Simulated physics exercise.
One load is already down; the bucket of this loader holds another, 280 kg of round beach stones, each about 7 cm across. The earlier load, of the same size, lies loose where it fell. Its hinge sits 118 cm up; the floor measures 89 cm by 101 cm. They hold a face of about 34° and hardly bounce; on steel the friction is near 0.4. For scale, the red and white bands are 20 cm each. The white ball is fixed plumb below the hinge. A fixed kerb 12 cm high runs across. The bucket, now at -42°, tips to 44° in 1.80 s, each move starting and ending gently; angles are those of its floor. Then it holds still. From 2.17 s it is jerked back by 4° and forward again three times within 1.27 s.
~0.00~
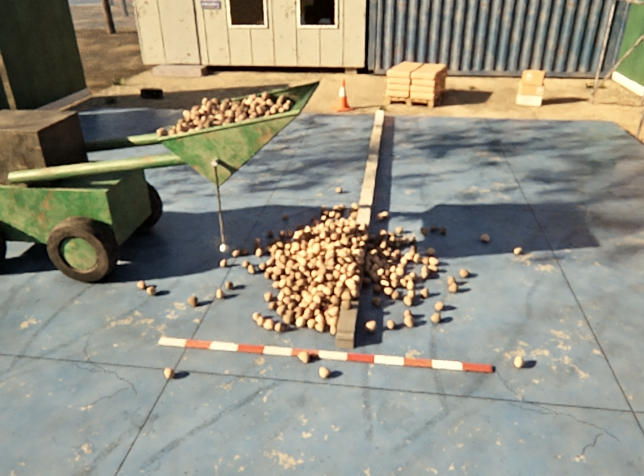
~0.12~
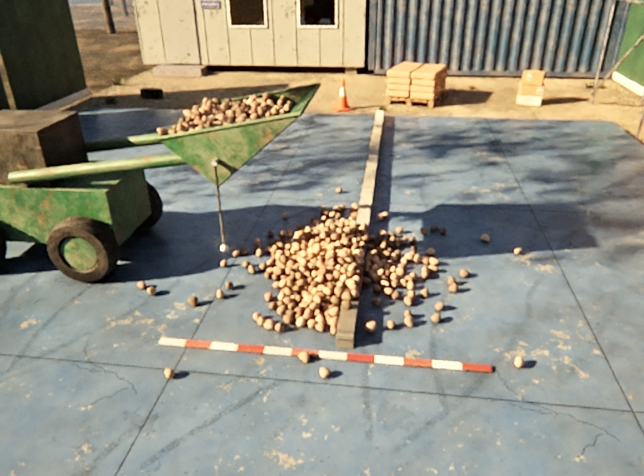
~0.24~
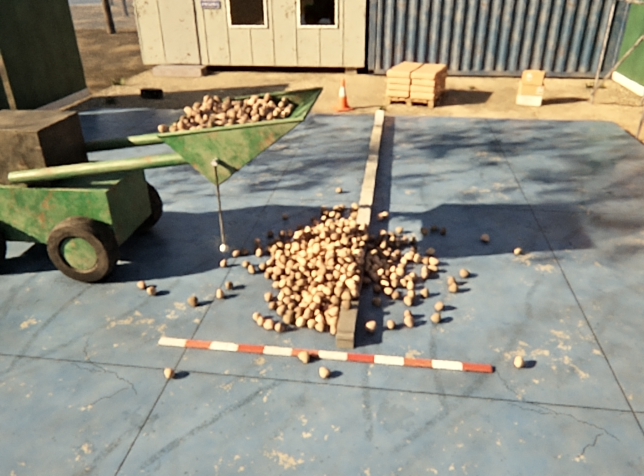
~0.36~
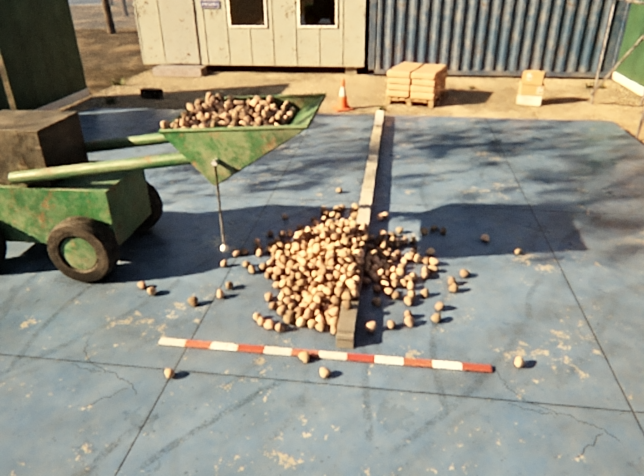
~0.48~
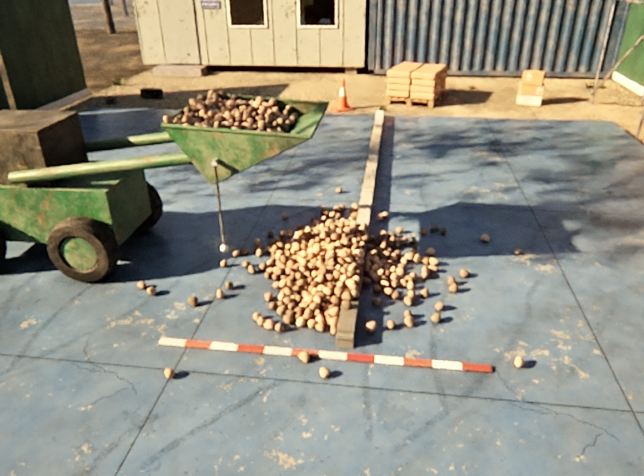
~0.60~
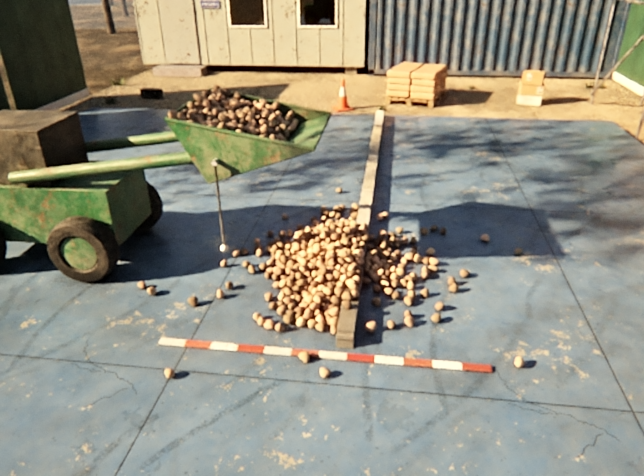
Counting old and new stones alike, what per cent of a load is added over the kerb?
About 28 per cent.
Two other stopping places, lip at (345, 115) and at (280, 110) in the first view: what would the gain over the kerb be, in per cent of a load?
About 85 and 10 per cent.
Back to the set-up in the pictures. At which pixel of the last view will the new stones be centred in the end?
Near (328, 253).
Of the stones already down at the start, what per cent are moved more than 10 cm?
Roughly 25 per cent of them.
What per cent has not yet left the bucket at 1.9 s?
It holds some 15 per cent.
After 1.4 s the floor is at 31°; in per cent of one load, 97 in the bucket, 88 on this side of the kerb, 16 over the kerb; the foremost stones are at (470, 264).
After 1.9 s the floor is at 44°; in per cent of one load, 17 in the bucket, 162 on this side of the kerb, 21 over the kerb; the foremost stones are at (470, 264).
After 3.9 s the floor is at 44°; in per cent of one load, 0 in the bucket, 157 on this side of the kerb, 43 over the kerb; the foremost stones are at (481, 281).
After 6.4 s the floor is at 44°; in per cent of one load, 0 in the bucket, 157 on this side of the kerb, 43 over the kerb; the foremost stones are at (481, 281). Net gain over the kerb, 28.
